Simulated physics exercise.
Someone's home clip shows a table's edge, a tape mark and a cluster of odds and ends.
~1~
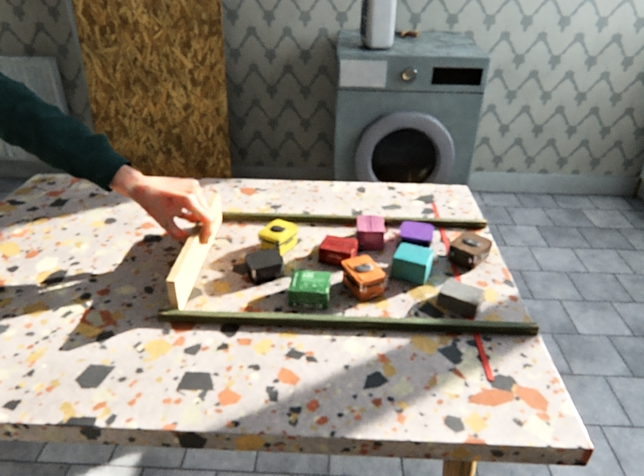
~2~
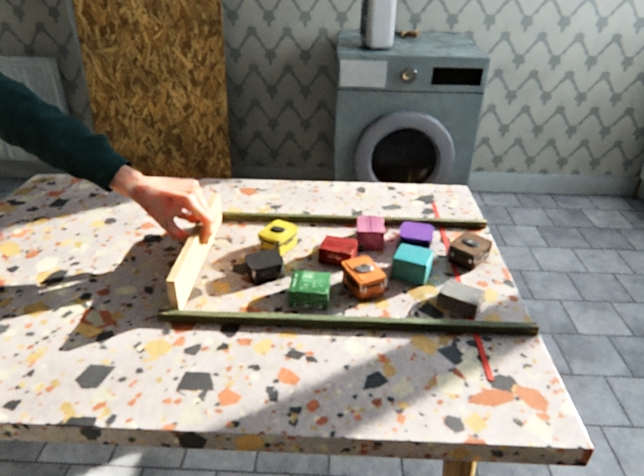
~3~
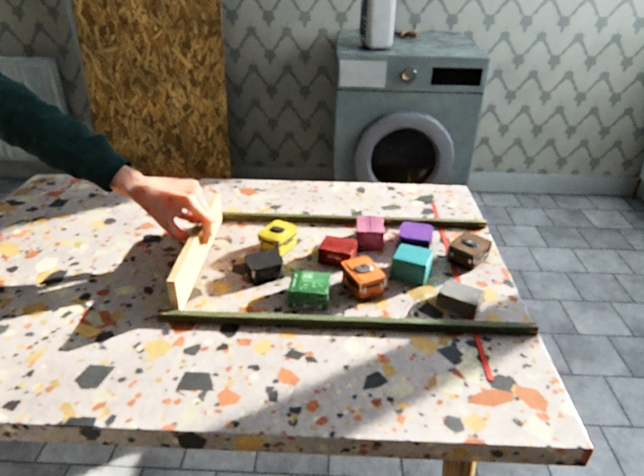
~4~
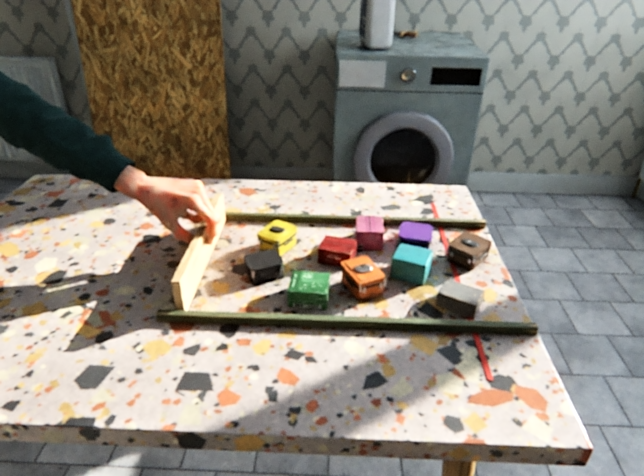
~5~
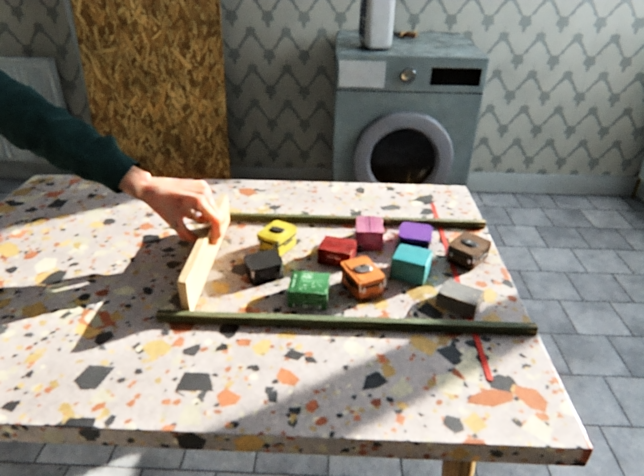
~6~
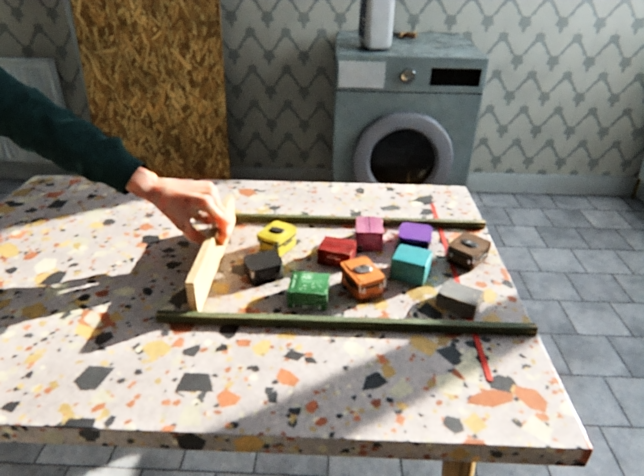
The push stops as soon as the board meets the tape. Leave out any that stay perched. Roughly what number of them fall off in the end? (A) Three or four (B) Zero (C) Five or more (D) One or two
Option A: Three or four.
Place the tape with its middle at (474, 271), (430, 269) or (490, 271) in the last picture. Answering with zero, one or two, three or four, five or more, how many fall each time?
Lab note - count at each of the three spots: Five or more; either one or two; at least five.
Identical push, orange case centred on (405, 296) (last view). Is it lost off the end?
The orange case holds its place.
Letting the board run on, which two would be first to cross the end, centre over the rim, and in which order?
With the earliest first, you get the grey block and after it the purple case.
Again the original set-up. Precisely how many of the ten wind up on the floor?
4.
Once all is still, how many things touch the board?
Count: 3.
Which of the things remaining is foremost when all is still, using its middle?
Orange case.
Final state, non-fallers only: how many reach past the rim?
I make it 3.
Early on, none off yet; brown case at rest near (468, 252); grey block at rest near (460, 299); purple case at rest near (415, 238).
A while later, none off yet; brown case at rest near (468, 252); grey block at rest near (460, 299); purple case moving near (423, 238).
Further along, none off yet; brown case travelled a little near (487, 251); grey block travelled about its own width near (517, 299); purple case travelled well along near (477, 232).
Finally, the number that fall off is three or four; lost, turquoise block, purple case, grey block and brown case.
